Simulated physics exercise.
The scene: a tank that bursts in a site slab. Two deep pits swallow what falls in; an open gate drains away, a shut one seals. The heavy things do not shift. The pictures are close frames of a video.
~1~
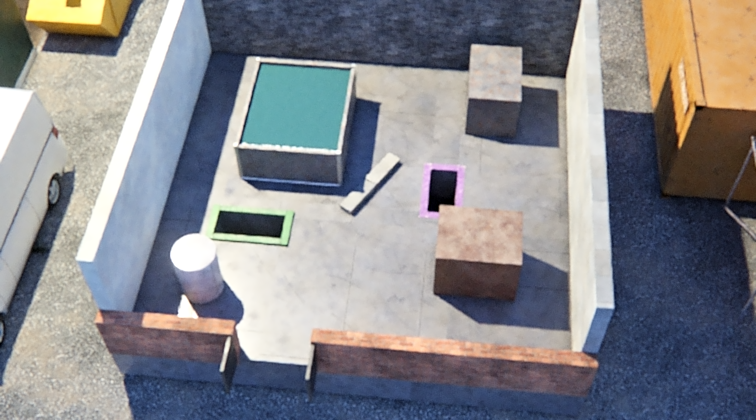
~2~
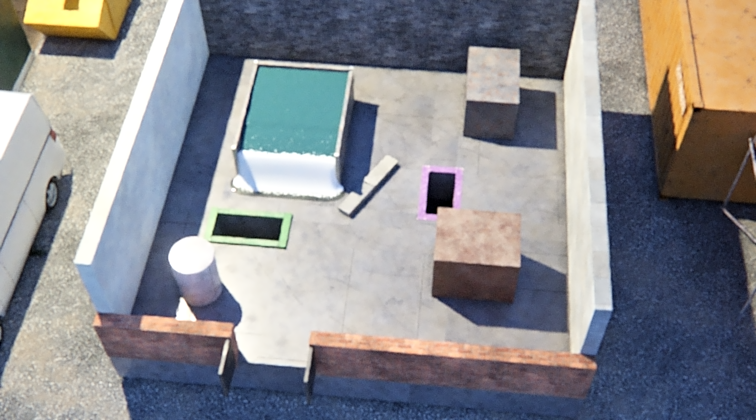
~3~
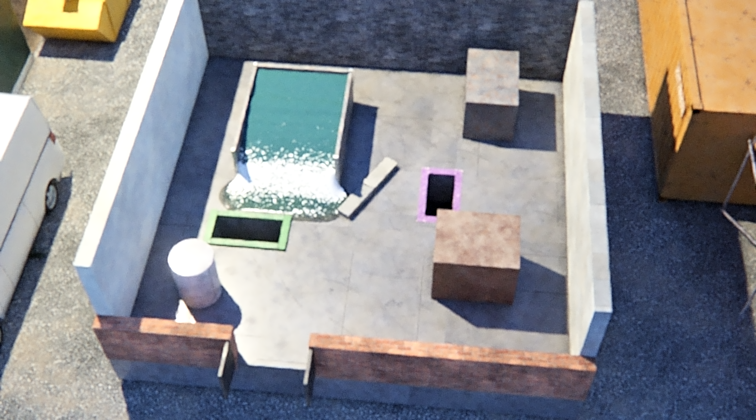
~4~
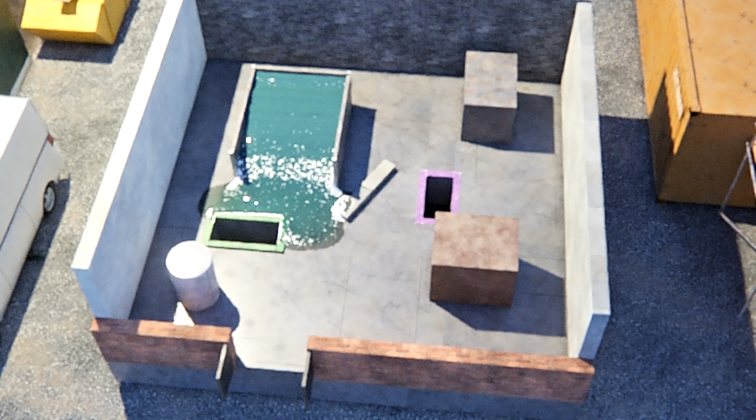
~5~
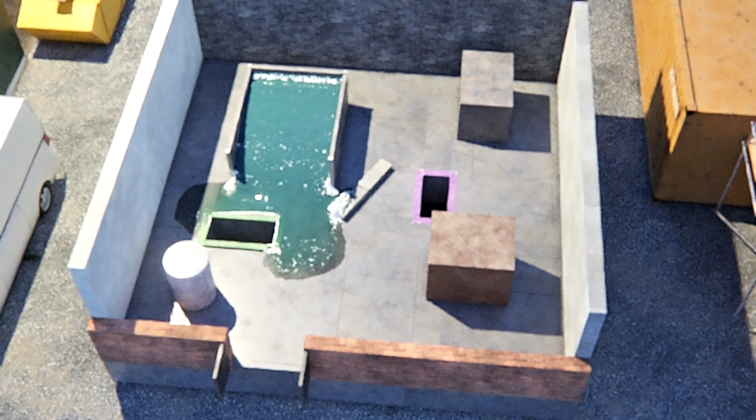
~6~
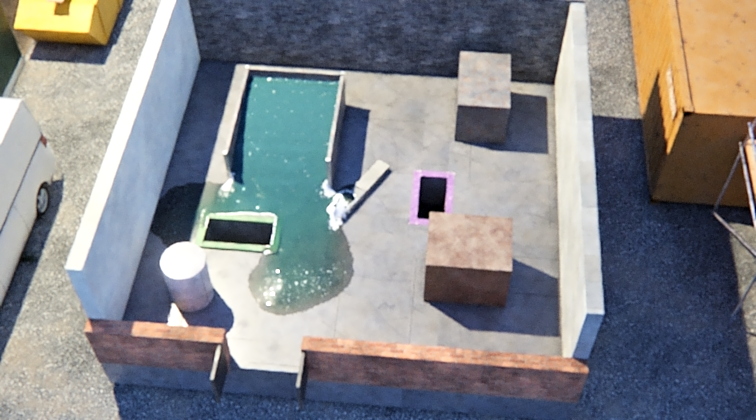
Water bursts from the open tank and spreads across the slab past the green-edged pit.
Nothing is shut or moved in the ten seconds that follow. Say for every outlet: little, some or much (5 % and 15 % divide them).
One by one: The gate takes above 15 %; the green pit takes above 15 %; the purple pit takes not even 5 %.
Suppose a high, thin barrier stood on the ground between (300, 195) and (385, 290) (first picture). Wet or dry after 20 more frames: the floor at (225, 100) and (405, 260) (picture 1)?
In turn: Clear, wet.
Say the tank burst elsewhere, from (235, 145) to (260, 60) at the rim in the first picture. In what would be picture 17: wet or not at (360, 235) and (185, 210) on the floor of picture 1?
In turn: Clear, awash.
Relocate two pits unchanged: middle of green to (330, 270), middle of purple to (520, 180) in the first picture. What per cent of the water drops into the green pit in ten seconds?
In per cent: Green 25.
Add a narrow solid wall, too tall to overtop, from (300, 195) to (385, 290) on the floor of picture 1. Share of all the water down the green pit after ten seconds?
Roughly, in per cent: Green 45.
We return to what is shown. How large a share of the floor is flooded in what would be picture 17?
Roughly 35 per cent.
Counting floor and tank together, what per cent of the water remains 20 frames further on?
Near 52 in a hundred.
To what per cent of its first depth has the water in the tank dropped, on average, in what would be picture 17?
I make it 30 per cent.
A moment on, water covers 25 % of the floor; the gate 2 %, the green pit 18 %, the purple pit 0 %.
Next, water covers 35 % of the floor; the gate 6 %, the green pit 29 %, the purple pit 0 %.
Then, water covers 45 % of the floor; the gate 11 %, the green pit 36 %, the purple pit 0 %.
Later, water covers 65 % of the floor; the gate 15 %, the green pit 39 %, the purple pit 0 %.
In the end, water covers 80 % of the floor; the gate 18 %, the green pit 40 %, the purple pit 1 %.
